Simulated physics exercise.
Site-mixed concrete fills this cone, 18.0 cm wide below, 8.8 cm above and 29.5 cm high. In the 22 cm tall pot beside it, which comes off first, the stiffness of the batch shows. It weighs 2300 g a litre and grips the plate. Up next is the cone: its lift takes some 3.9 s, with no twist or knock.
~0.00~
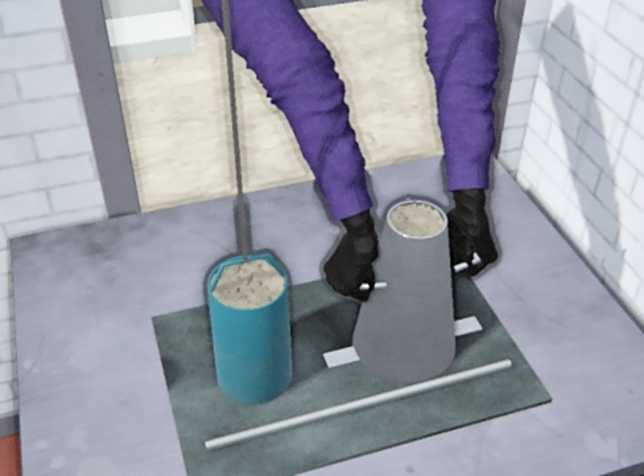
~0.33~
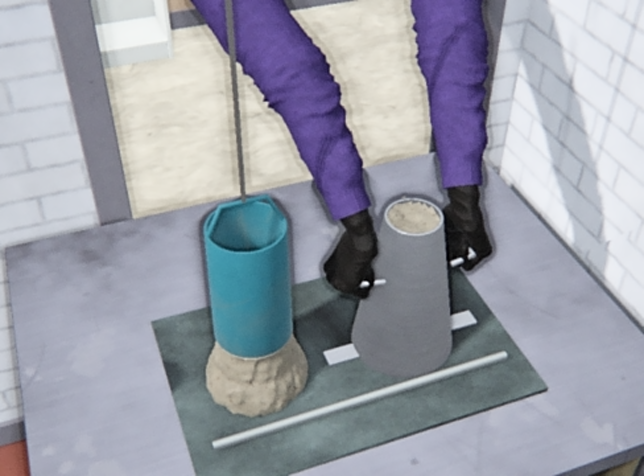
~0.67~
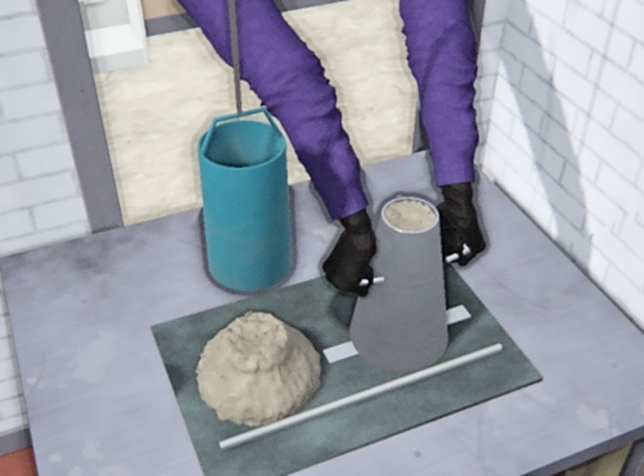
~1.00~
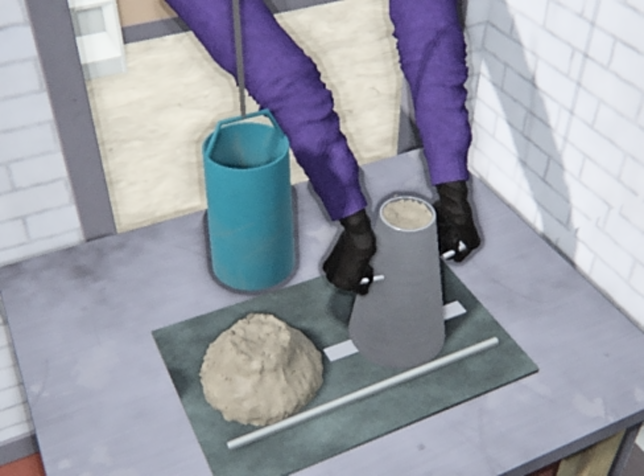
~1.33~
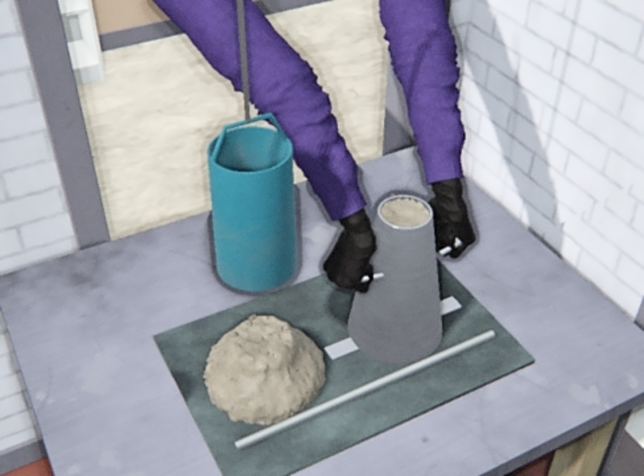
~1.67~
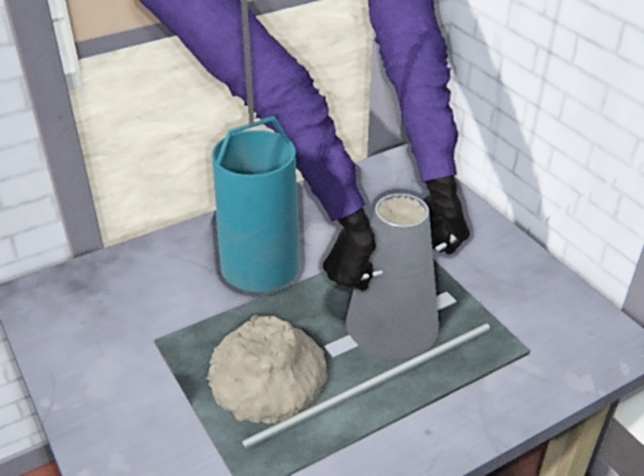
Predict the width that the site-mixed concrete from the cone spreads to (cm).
It ought to land near 28 centimetres.
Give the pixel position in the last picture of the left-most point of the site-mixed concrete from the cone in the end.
I'd point to somewhere near (322, 322).
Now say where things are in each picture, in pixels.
Middle of the pot's mouth at (247, 283), still down; middle of the cone's top at (417, 220), not yet moved, in the first frame.
Middle of the pot's mouth at (246, 228), raised 12 cm; middle of the cone's top at (414, 217), not yet moved, in the second frame.
Middle of the pot's mouth at (242, 145), raised 28 cm; what the pot left 11 cm high and 23 cm wide, top at (256, 336); middle of the cone's top at (410, 216), not yet moved, in the third frame.
Middle of the pot's mouth at (246, 147), raised 28 cm; what the pot left 11 cm high and 23 cm wide, top at (259, 337); middle of the cone's top at (407, 214), not yet moved, in the fourth frame.
Middle of the pot's mouth at (250, 151), raised 28 cm; what the pot left 11 cm high and 23 cm wide, top at (262, 338); middle of the cone's top at (405, 213), not yet moved, in the fifth frame.
Middle of the pot's mouth at (254, 154), raised 28 cm; what the pot left 11 cm high and 23 cm wide, top at (265, 338); middle of the cone's top at (402, 211), not yet moved, in the sixth frame.
After 2.6 s, the cone is up 6.4 cm; the site-mixed concrete has come down 11 cm to 18 cm and is 26 cm wide.
After 3.6 s, the cone is up 18 cm; the site-mixed concrete has come down 15 cm to 15 cm and is 28 cm wide.
After 4.6 s, the cone is up 30 cm; the site-mixed concrete has come down 15 cm to 15 cm and is 28 cm wide.
After 5.8 s, the cone is clear; the site-mixed concrete has come down 15 cm to 15 cm and is 29 cm wide.
After 6.3 s, at rest, the cone is clear; the site-mixed concrete has come down 15 cm to 15 cm and is 29 cm wide.
